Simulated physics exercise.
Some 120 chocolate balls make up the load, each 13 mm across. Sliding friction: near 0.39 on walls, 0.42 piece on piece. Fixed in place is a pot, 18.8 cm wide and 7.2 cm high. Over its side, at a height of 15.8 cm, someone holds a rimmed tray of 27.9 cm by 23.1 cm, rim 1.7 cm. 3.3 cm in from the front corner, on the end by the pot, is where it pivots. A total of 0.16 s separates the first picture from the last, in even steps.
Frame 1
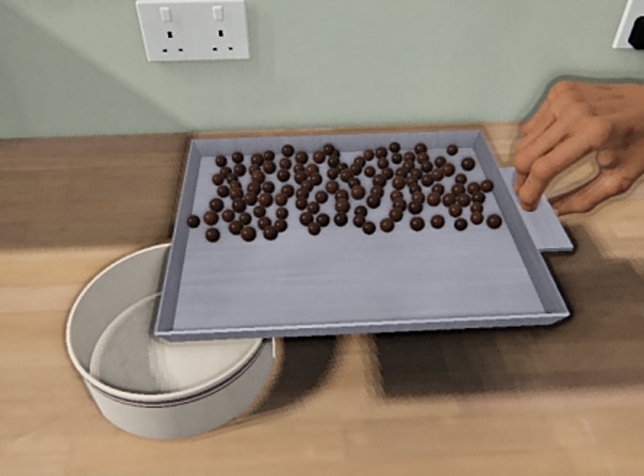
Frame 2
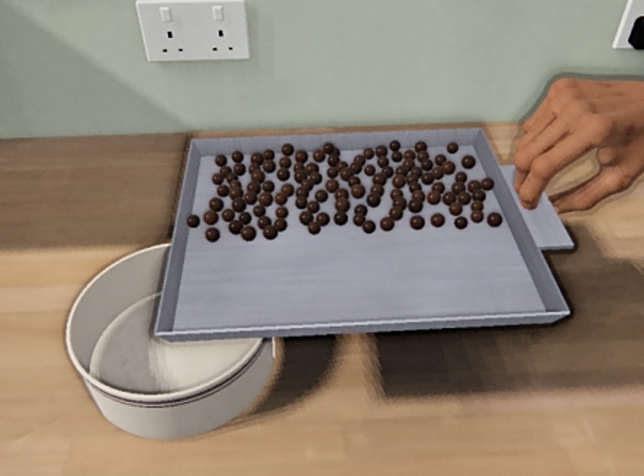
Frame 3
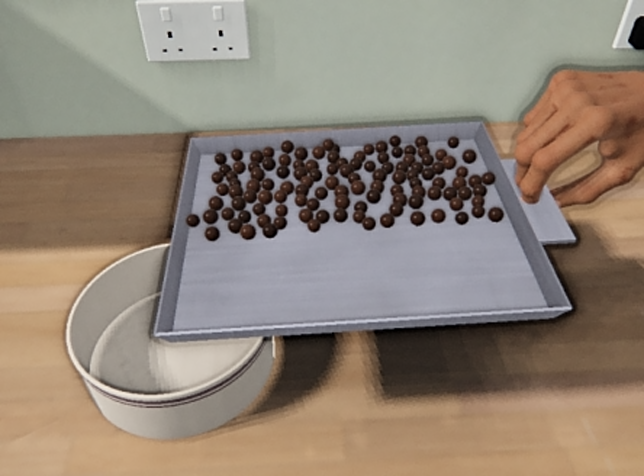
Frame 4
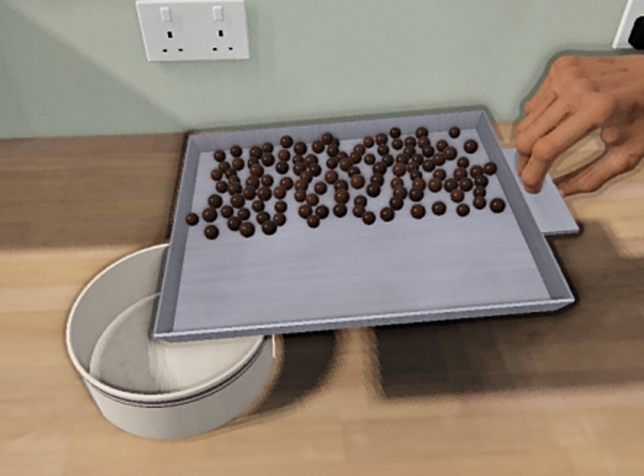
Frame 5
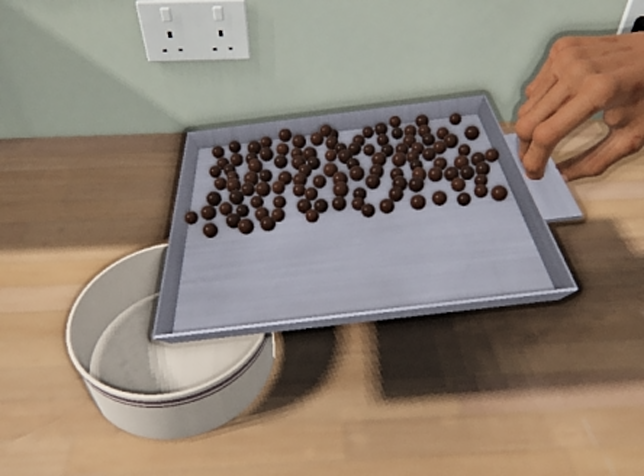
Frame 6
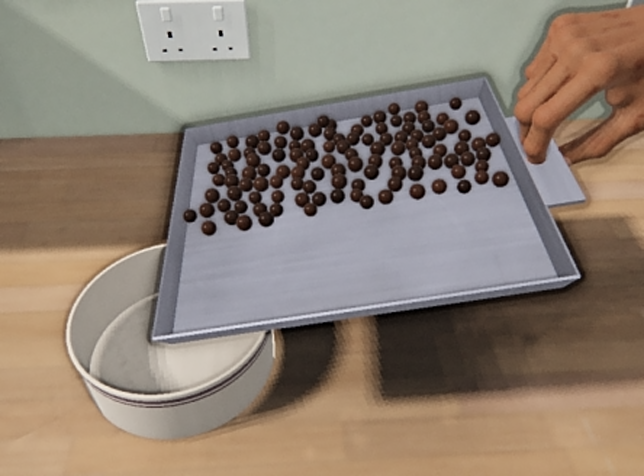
The clip opens on a hand at the right holding a grey rimmed tray of small dark brown balls, its left front corner over a round pale pot on a wooden worktop. The tray stays almost level at first, then the hand gradually raises its right side into a slight slant, while the balls remain spread across the back half.
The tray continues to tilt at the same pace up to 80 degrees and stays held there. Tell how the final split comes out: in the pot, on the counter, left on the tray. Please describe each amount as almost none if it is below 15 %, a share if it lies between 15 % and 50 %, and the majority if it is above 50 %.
Result: Pot: Going to get a middle portion, counter: Going to get the main portion, tray: Going to get a small portion.
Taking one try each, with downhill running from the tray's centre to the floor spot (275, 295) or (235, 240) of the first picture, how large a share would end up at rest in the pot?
The share comes to about 0 in a hundred, then about 65 in a hundred.
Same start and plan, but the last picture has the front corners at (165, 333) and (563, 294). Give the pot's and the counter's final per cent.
Split: Pot = 0, counter = 100.
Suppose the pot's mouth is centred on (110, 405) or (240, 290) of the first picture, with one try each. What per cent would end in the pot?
First try about 95 per cent, second try about 0 per cent.
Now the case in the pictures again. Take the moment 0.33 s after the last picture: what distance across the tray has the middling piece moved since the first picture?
It has moved some 7 cm from its start.
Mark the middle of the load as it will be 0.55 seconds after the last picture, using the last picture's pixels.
(135, 278), roughly.
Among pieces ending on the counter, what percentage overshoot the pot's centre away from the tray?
That comes to roughly 80 percent.
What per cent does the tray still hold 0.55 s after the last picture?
Reading: Approx. 70%.
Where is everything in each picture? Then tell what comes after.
The first picture shows tray tilt 0 degrees, front corners at (166, 326) and (557, 308); middle of the pieces at (332, 187); pot at (172, 310).
The second picture shows tray tilt 0 degrees, front corners at (166, 326) and (557, 306); middle of the pieces at (332, 186).
The third picture shows tray tilt 2 degrees, front corners at (165, 327) and (559, 301); middle of the pieces at (332, 183).
The fourth picture shows tray tilt 4 degrees, front corners at (165, 327) and (561, 293), lowest corner left front; middle of the pieces at (332, 177).
The fifth picture shows tray tilt 7 degrees, front corners at (164, 329) and (564, 283), lowest corner left front; middle of the pieces at (331, 170).
The sixth picture shows tray tilt 10 degrees, front corners at (163, 330) and (566, 270), lowest corner left front; middle of the pieces at (329, 162); pot at (172, 310).
Then, 0.33 s after the last picture, tilt 44 degrees; the tray holds 100 %, the pot 0 %.
Then, 0.55 s after the last picture, tilt 67 degrees; the tray holds 70 %, the pot 0 %.
Then, 0.88 s after the last picture, tilt 80 degrees; the tray holds 5 %, the pot 25 %.
In the end, pot 30 %, counter 70 %, tray 0 %.
